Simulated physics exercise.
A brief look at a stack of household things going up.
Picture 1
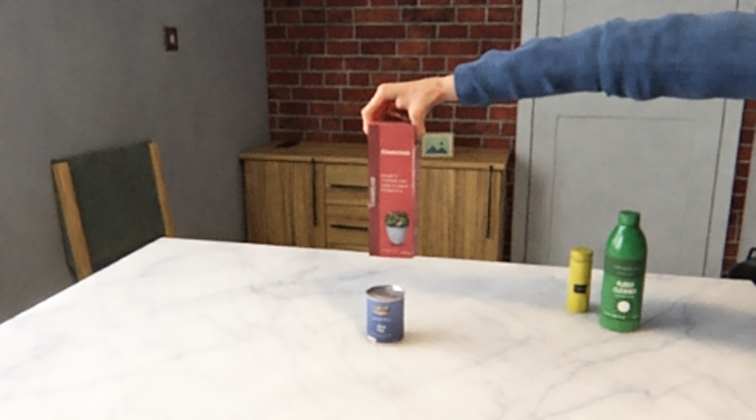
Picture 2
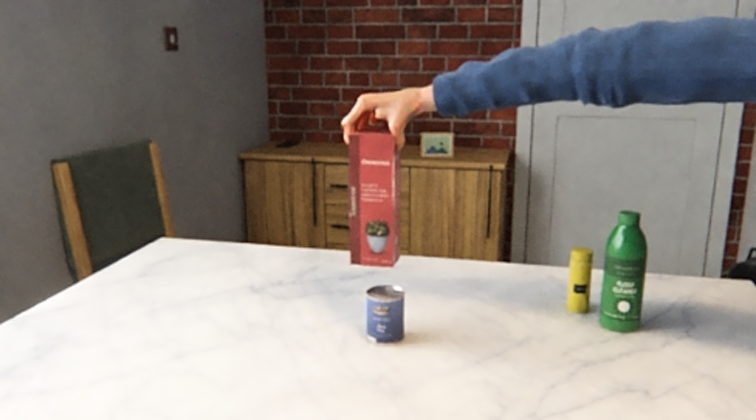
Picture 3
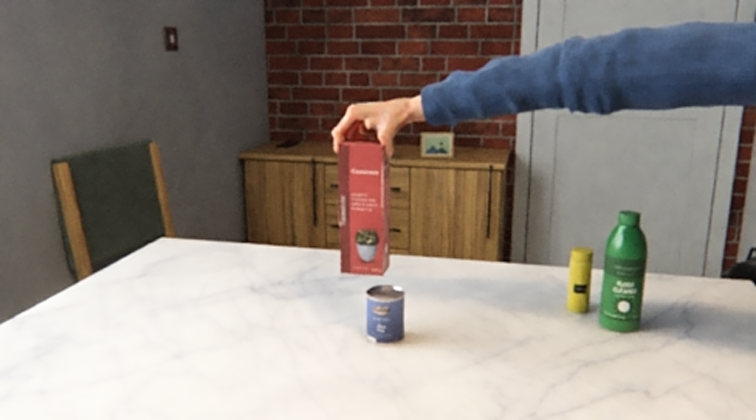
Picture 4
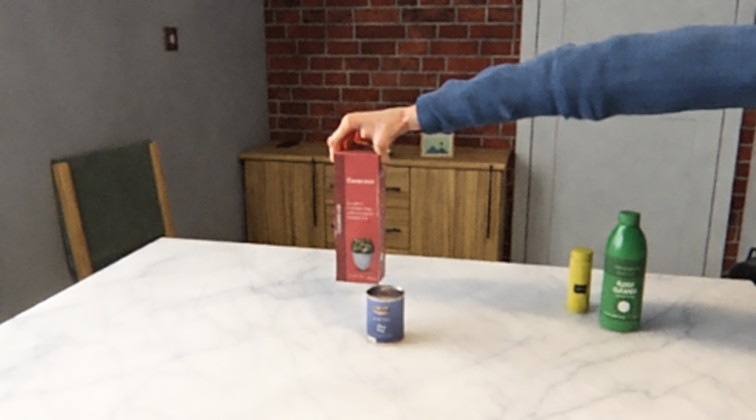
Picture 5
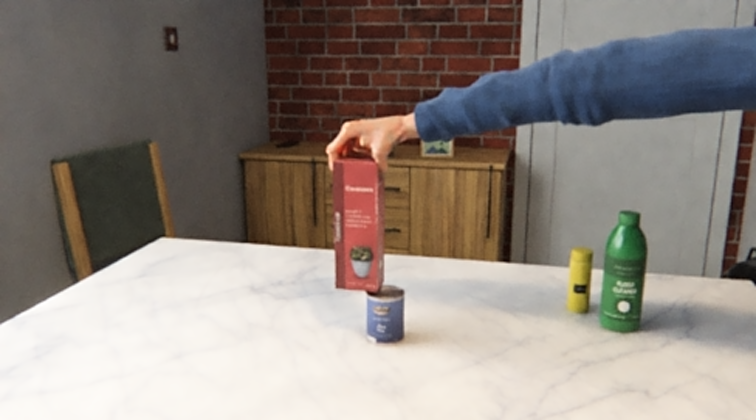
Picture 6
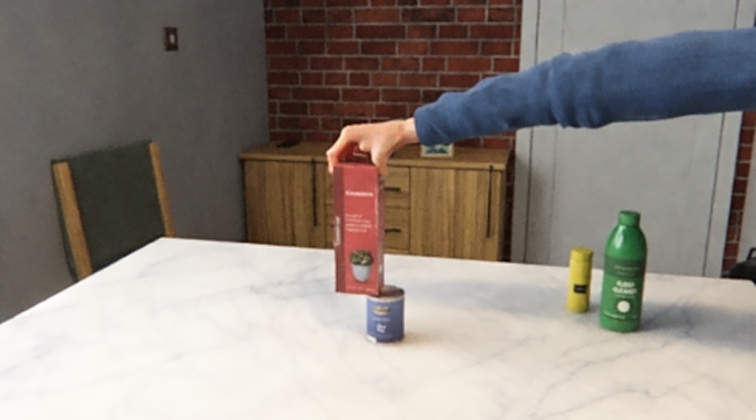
A hand in a blue sleeve moved a tall red carton left and lowered it onto the left side of a small blue tin, keeping hold, while the yellow shaker and green bottle stayed still.
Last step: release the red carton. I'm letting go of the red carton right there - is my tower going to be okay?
No. I reckon it doesn't sit tight.
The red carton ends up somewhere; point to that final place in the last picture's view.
Roughly pixel (282, 308) in the last picture.
Then, 0.40 s later than the last frame, red carton tilted by 30° near (329, 238).
Then, 0.50 s later than the last frame, red carton now fallen.
Then, 0.60 s later than the last frame, things are still on the move.
When it is over, fallen, red carton; the other 3 as before. End places, in pixels of the last picture, red carton near (282, 307). The pile comes apart.
